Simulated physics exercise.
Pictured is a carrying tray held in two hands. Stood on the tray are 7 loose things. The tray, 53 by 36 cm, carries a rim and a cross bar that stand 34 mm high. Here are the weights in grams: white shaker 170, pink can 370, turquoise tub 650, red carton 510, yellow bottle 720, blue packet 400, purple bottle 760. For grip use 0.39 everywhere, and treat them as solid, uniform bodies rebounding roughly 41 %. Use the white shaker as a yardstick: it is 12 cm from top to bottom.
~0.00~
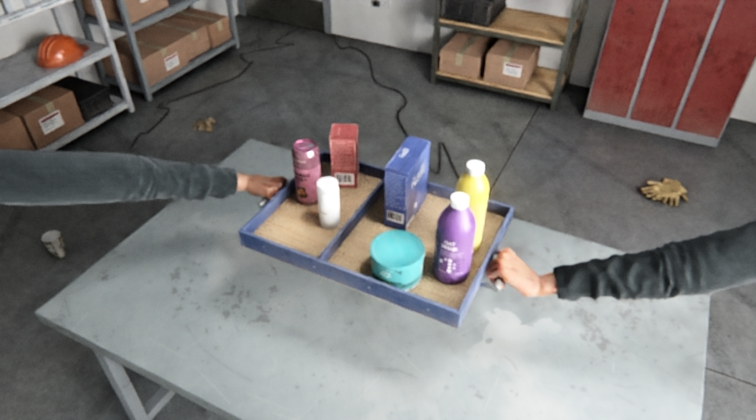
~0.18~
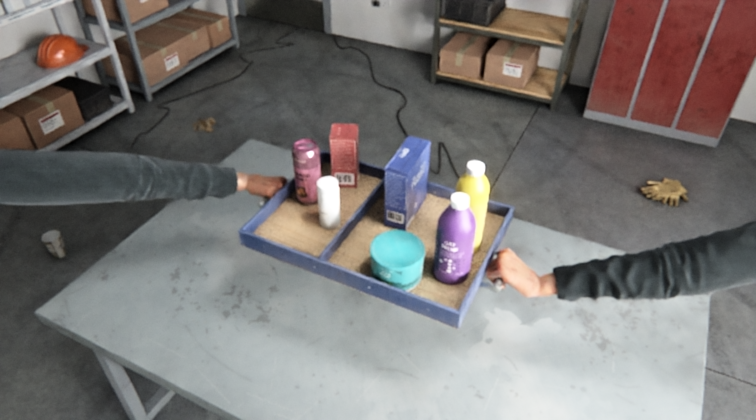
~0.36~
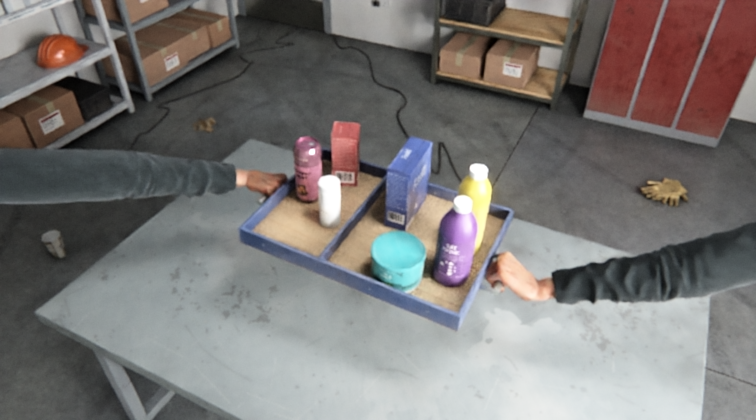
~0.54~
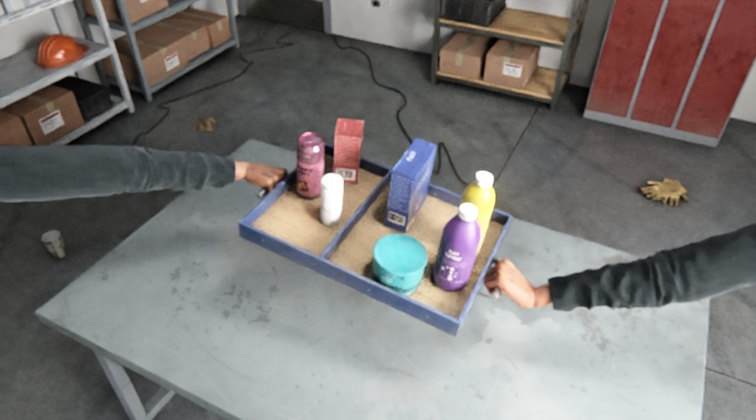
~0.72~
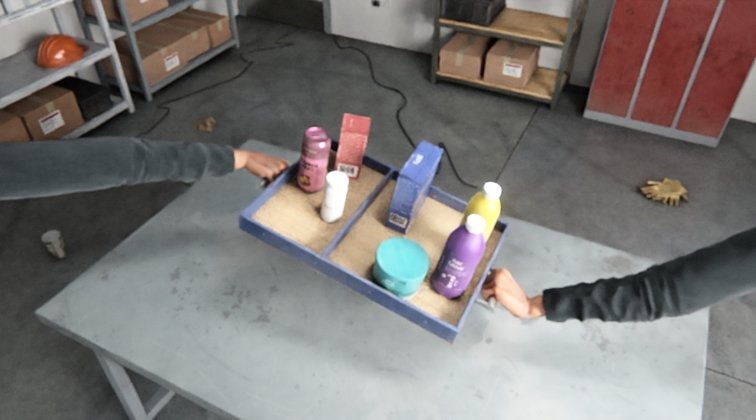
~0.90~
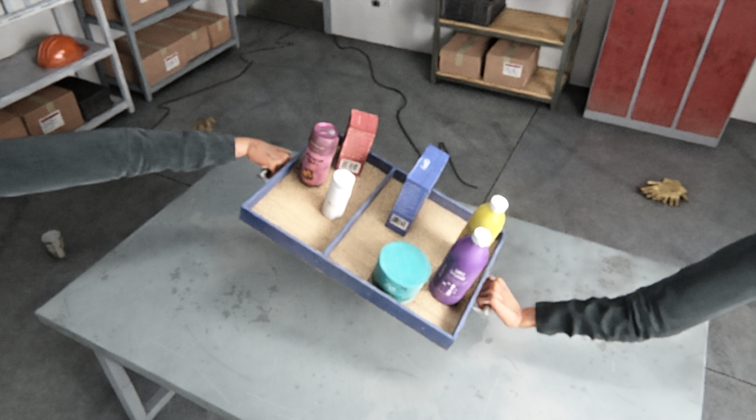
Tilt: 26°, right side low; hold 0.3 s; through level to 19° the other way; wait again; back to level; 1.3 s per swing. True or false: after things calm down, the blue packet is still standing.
False, it has tipped over.
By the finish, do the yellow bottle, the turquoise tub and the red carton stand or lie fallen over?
Here's how it ends: The yellow bottle comes down, the turquoise tub never goes down, and the red carton comes down.
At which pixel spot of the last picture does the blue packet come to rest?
In the end it sits at around (461, 222).
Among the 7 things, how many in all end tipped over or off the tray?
5 of them.
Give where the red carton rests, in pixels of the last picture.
It finishes around (407, 180).
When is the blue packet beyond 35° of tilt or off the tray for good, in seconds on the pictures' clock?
Answer: About 1.3 s.
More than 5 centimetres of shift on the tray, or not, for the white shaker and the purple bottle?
Here the white shaker moves off, and the purple bottle is left in place.
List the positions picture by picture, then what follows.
Tray level; blue packet (407, 183); white shaker (329, 203), in the first frame.
Tray level; turquoise tub (397, 261); red carton (345, 156), in the second frame.
Tray tilted 2°, right edge down; purple bottle (457, 240), in the third frame.
Tray tilted 6°, right edge down; white shaker (331, 200); pink can (310, 167), in the fourth frame.
Tray tilted 12°, right edge down; turquoise tub (399, 269); red carton (351, 148), in the fifth frame.
Tray tilted 18°, right edge down; blue packet (417, 191), in the sixth frame.
Around 1.40 s, tray tilted 26°, right edge down; yellow bottle now off the tray; blue packet tipped 66° against what carries it near (458, 221); white shaker tipped 64° against what carries it.
Around 1.60 s, tray tilted 26°, right edge down; blue packet on its side near (454, 244); white shaker on its side; pink can on its side.
Around 2.00 s, tray tilted 21°, right edge down; blue packet on its side near (459, 243); white shaker on its side; pink can on its side.
Around 3.20 s, tray tilted 19°, left edge down; blue packet on its side near (456, 202); white shaker on its side; pink can on its side.
Finally (5.0 s), off the tray and tipped over, yellow bottle; on their side or leaning hard on the tray, white shaker, pink can, red carton and blue packet; not toppled but over 5 cm from the start, turquoise tub; purple bottle still in place (within 5 cm). Final places as that camera would see them, blue packet near (461, 222).
